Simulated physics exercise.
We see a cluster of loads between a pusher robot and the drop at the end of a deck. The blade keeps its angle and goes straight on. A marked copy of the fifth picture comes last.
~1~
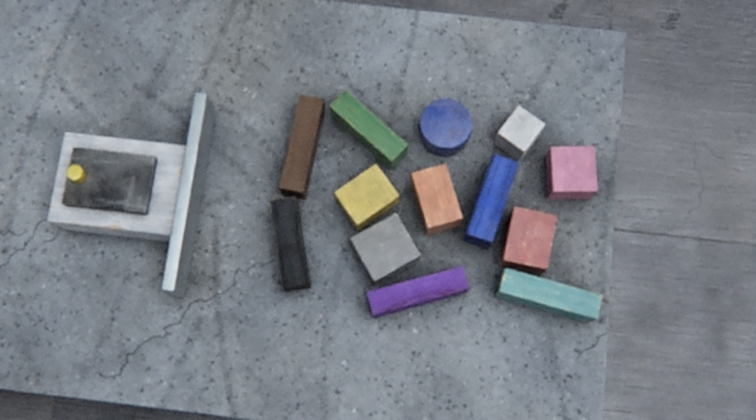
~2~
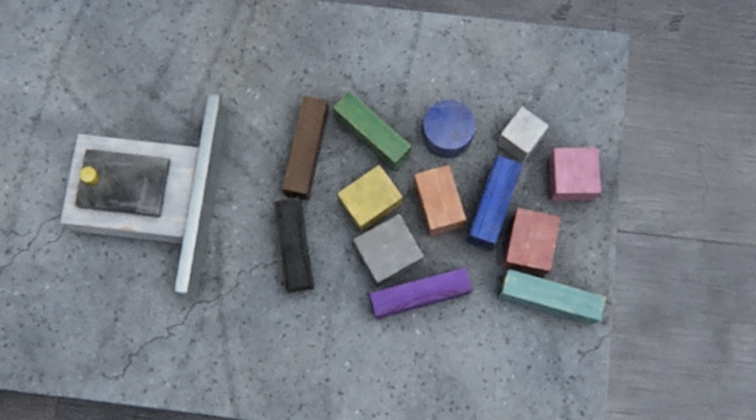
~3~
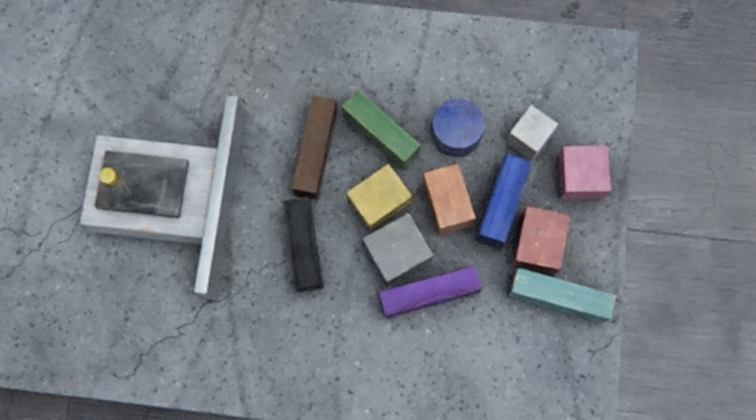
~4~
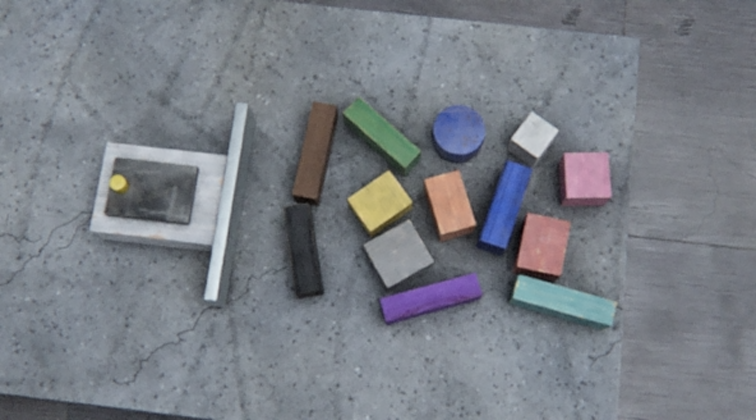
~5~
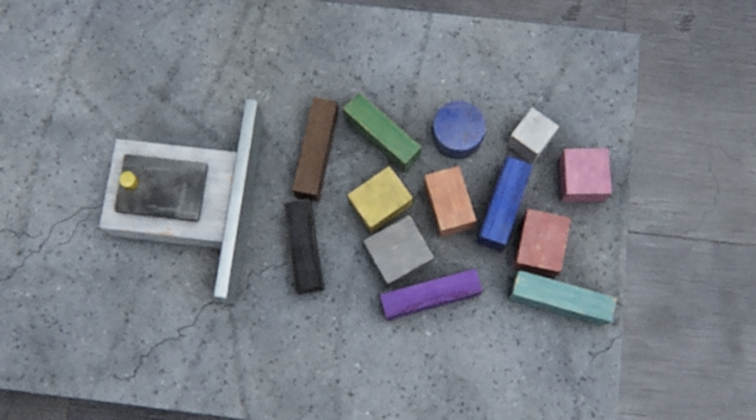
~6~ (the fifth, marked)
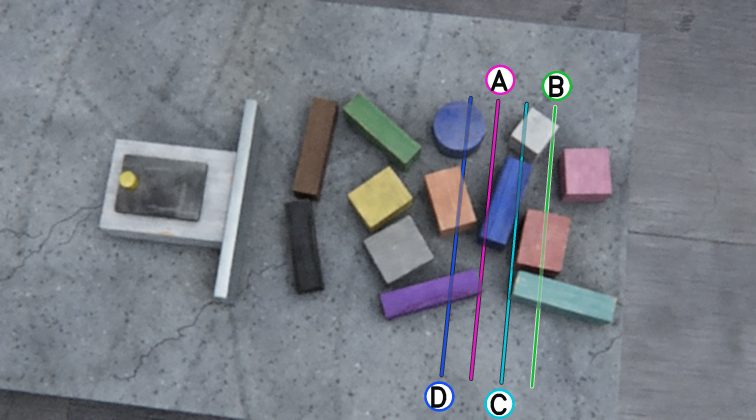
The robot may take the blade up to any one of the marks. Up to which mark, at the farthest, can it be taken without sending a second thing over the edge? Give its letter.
No second one falls up to D.
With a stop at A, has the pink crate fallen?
Yes.
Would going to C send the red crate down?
Yes.
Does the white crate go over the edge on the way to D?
No.
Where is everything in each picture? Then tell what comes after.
Red crate (528, 241); black stick (290, 244); white crate (519, 134), in the first frame.
Robot (129, 183); yellow crate (370, 199), in the second frame.
Robot (148, 184); turquoise bar (561, 296), in the third frame.
Robot (159, 191); blue stick (503, 209), in the fourth frame.
Robot (168, 188); pink crate (585, 175); grey crate (399, 252); blue canister (459, 131), in the fifth frame.
On the marked copy, A at (485, 235); B at (544, 242); C at (514, 239); D at (457, 232).
With D. Early on, robot (246, 197); green bar (396, 137); brown stick (345, 152).
Further on, robot (324, 206); turquoise bar (567, 298); red crate (561, 246).
At the end, robot (384, 213); turquoise bar (626, 301); red crate (621, 251); none fallen.
As for the rest, A drops three; B drops six; C drops five.
